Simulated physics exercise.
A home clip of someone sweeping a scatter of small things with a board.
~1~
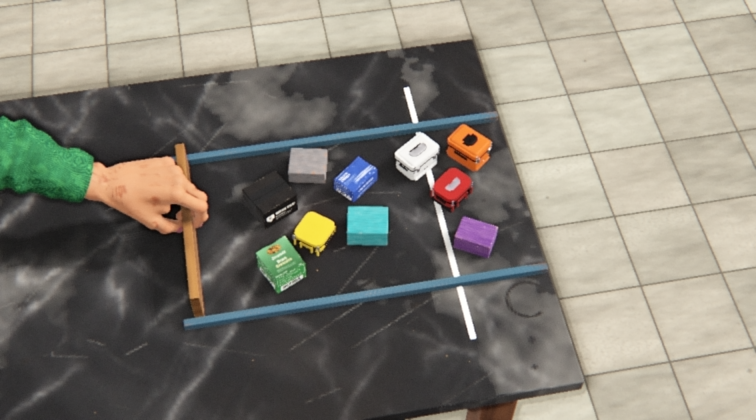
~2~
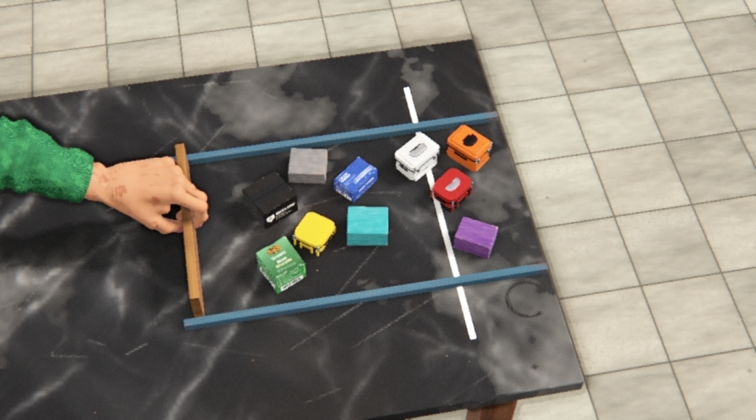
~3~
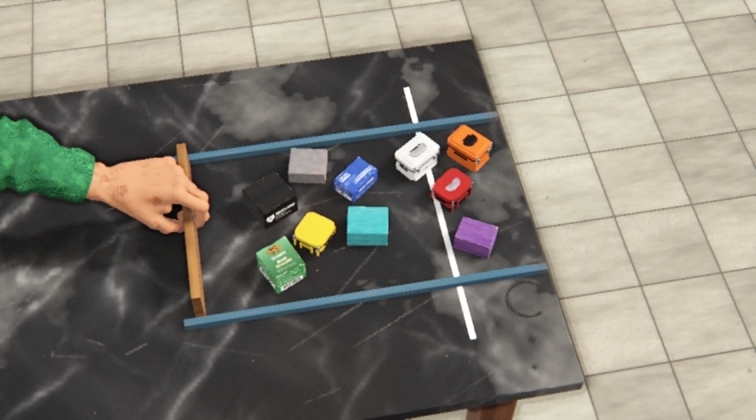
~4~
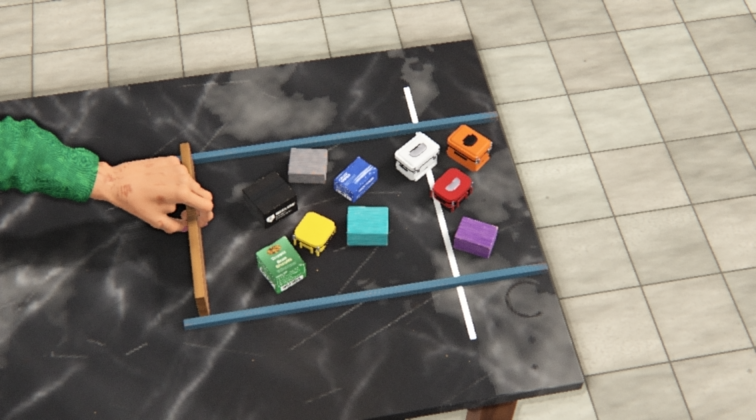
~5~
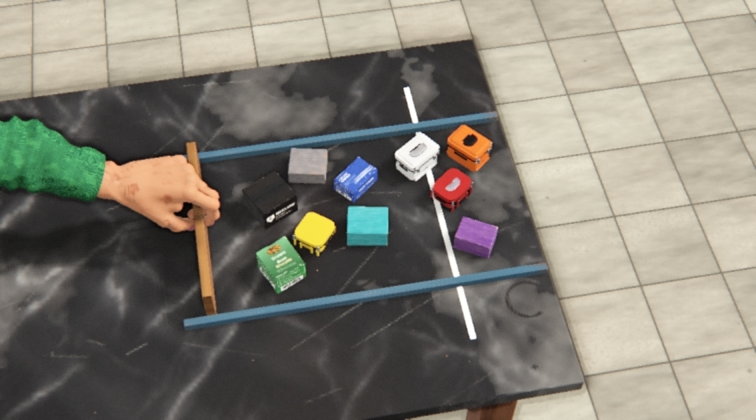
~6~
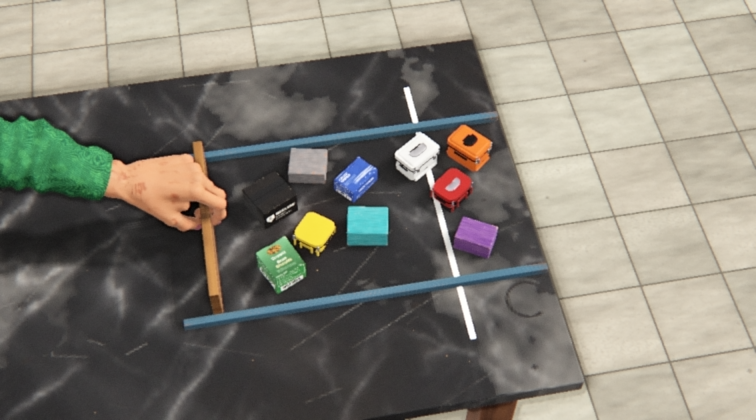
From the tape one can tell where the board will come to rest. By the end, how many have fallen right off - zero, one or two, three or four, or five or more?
Band: No fallers.
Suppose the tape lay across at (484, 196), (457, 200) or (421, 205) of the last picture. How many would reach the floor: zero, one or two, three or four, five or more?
Lab note - count per position: 5 or more; just one or two; no fall at all.
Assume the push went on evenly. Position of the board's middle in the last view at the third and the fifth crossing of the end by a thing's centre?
The middle is at about (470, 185), later at about (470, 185).
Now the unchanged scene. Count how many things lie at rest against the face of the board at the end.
So the total is 4.
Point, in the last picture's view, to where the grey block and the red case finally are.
Grey block: About (440, 144); red case: About (512, 178).
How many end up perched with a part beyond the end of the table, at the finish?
2.
Soon after, none off yet; orange case at rest near (469, 149); purple block at rest near (476, 237); red case at rest near (452, 190).
In the end, the number that fall off is zero.
